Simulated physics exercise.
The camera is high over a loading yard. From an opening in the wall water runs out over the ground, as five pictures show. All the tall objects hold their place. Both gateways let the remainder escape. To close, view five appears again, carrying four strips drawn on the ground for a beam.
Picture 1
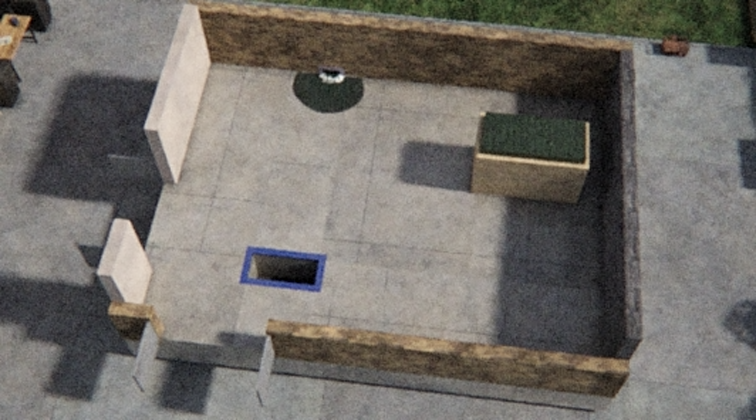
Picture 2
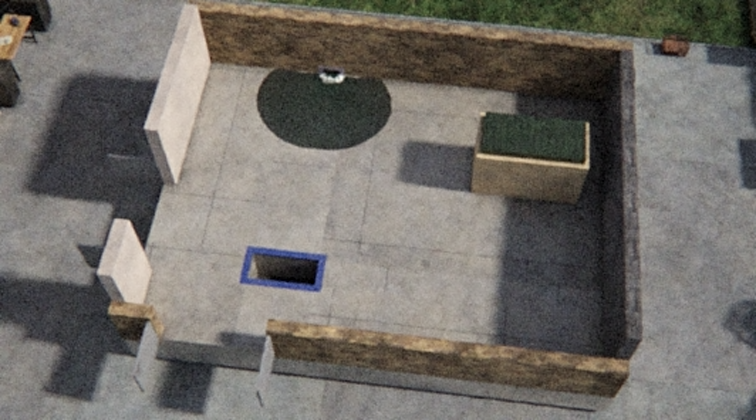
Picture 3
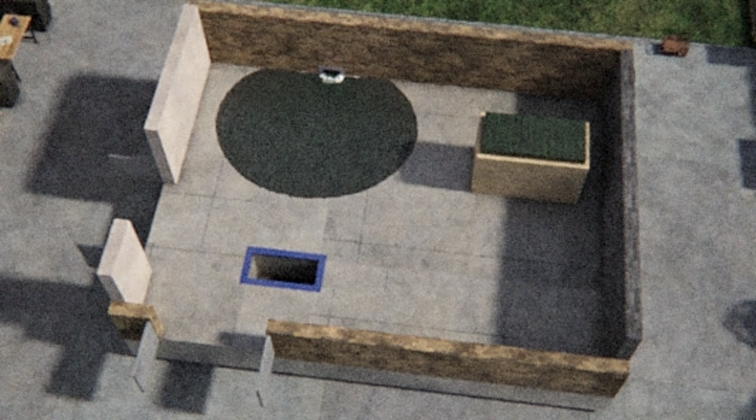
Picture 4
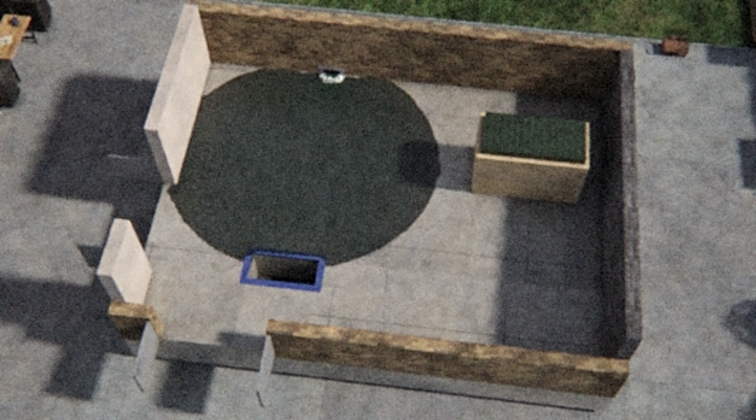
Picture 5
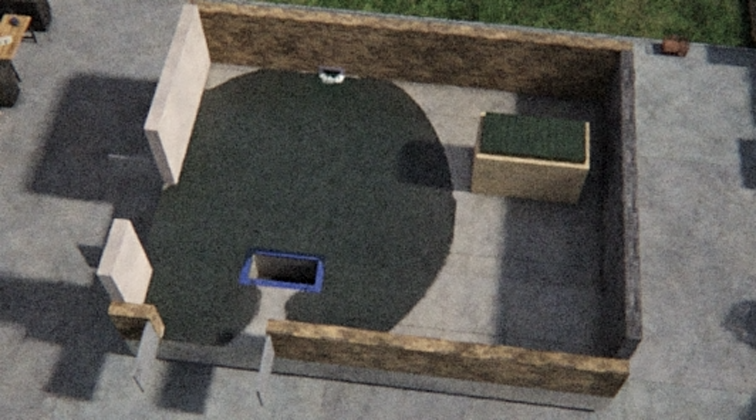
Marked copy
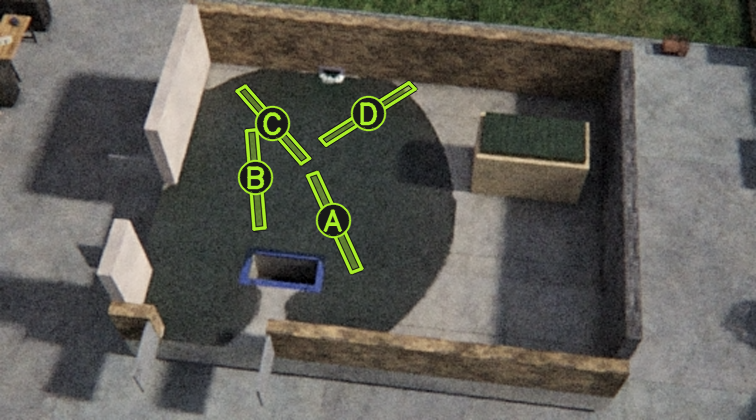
In a walled loading yard seen from high above, a small dark wet patch lies below a little pale outfall at the back wall. The patch spreads in a widening round shape across the concrete, reaches the blue-edged drain, then surrounds it and extends to the gaps at the front left.
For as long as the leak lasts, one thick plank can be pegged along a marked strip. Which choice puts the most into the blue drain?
Use position B.
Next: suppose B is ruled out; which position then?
C it is.
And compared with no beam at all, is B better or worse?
It is better.
On the marked copy, A from (312, 174) to (356, 270); B from (251, 130) to (259, 228); C from (241, 88) to (305, 161); D from (323, 141) to (412, 85).
With A, about 18 % of the stream goes into the blue drain, about 77 % out by the gates.
With B, about 48 % of the stream goes into the blue drain, about 47 % out by the gates.
With C, about 29 % of the stream goes into the blue drain, about 64 % out by the gates.
With D, about 18 % of the stream goes into the blue drain, about 82 % out by the gates.
